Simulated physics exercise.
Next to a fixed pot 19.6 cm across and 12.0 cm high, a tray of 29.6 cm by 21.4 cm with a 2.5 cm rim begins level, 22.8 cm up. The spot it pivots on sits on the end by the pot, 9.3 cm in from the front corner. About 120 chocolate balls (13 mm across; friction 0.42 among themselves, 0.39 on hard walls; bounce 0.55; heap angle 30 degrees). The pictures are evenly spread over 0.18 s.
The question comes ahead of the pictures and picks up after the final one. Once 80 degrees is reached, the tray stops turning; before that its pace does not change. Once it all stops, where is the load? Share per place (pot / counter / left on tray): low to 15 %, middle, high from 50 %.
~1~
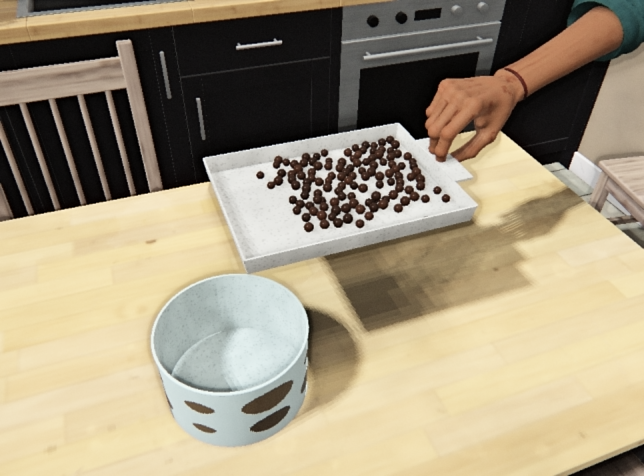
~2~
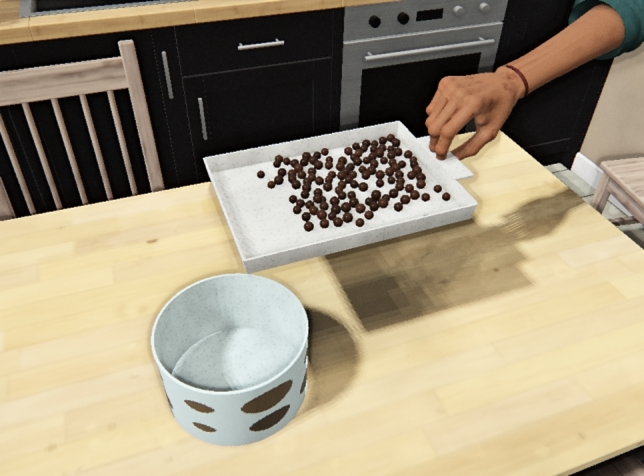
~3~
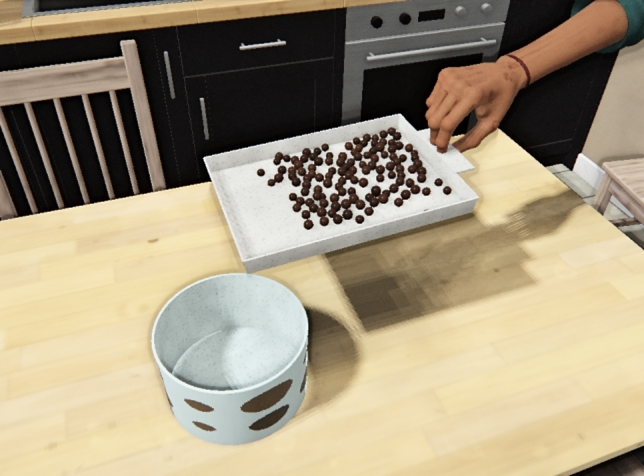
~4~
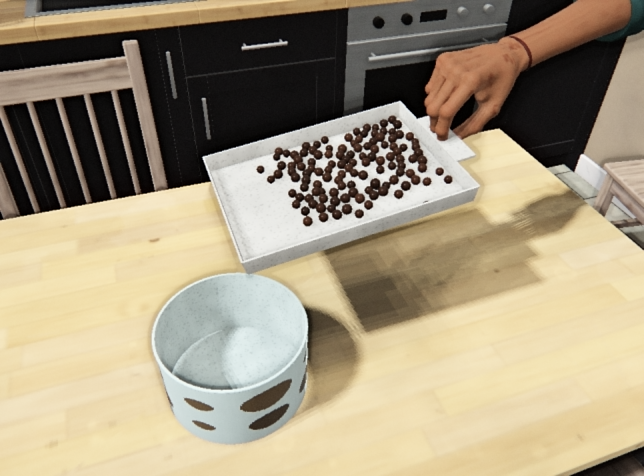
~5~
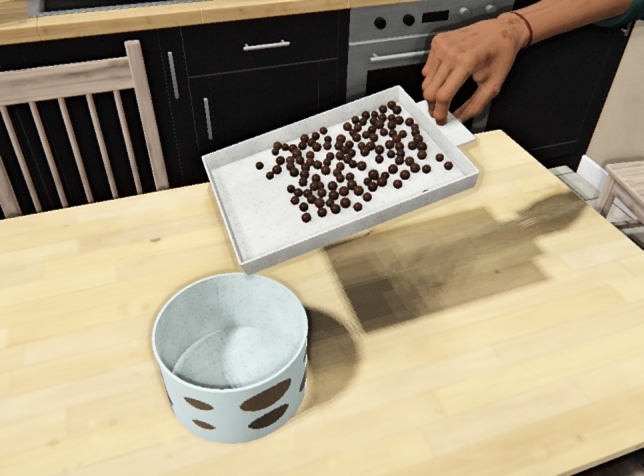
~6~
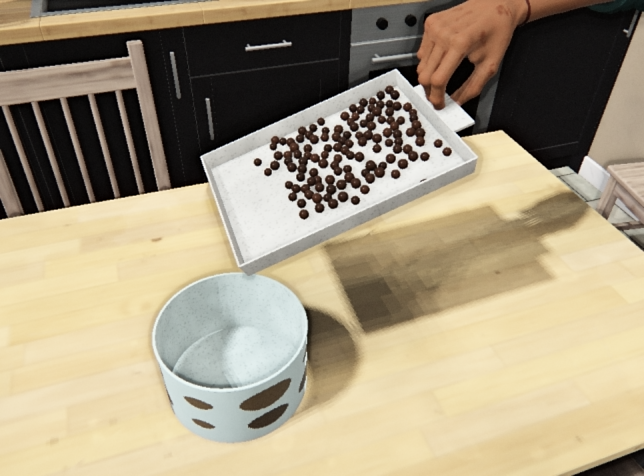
Shares - pot: Middle, counter: Middle, left on the tray: Middle.
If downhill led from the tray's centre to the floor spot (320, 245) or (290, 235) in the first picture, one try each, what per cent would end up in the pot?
About 70 per cent on the first try and 75 per cent on the second.
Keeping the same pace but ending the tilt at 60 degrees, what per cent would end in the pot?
It would land at about 25 percent.
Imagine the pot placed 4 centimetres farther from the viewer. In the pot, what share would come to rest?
Estimated share: Around 40 in a hundred.
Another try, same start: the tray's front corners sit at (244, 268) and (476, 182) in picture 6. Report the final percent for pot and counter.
You'd end with pot at 75 and counter at 0.
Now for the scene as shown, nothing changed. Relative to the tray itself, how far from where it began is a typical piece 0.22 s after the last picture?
Roughly 5 cm.
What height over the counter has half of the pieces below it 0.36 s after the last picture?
Roughly 26 centimetres.
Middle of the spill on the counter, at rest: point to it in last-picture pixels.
Around (30, 394).
Then, 0.22 s after the last picture, tilt 50 degrees; the tray holds 100 %, the pot 0 %.
Then, 0.36 s after the last picture, tilt 71 degrees; the tray holds 100 %, the pot 0 %.
Then, 0.63 s after the last picture, tilt 80 degrees; the tray holds 35 %, the pot 30 %.
In the end, pot 40 %, counter 35 %, tray 25 %.
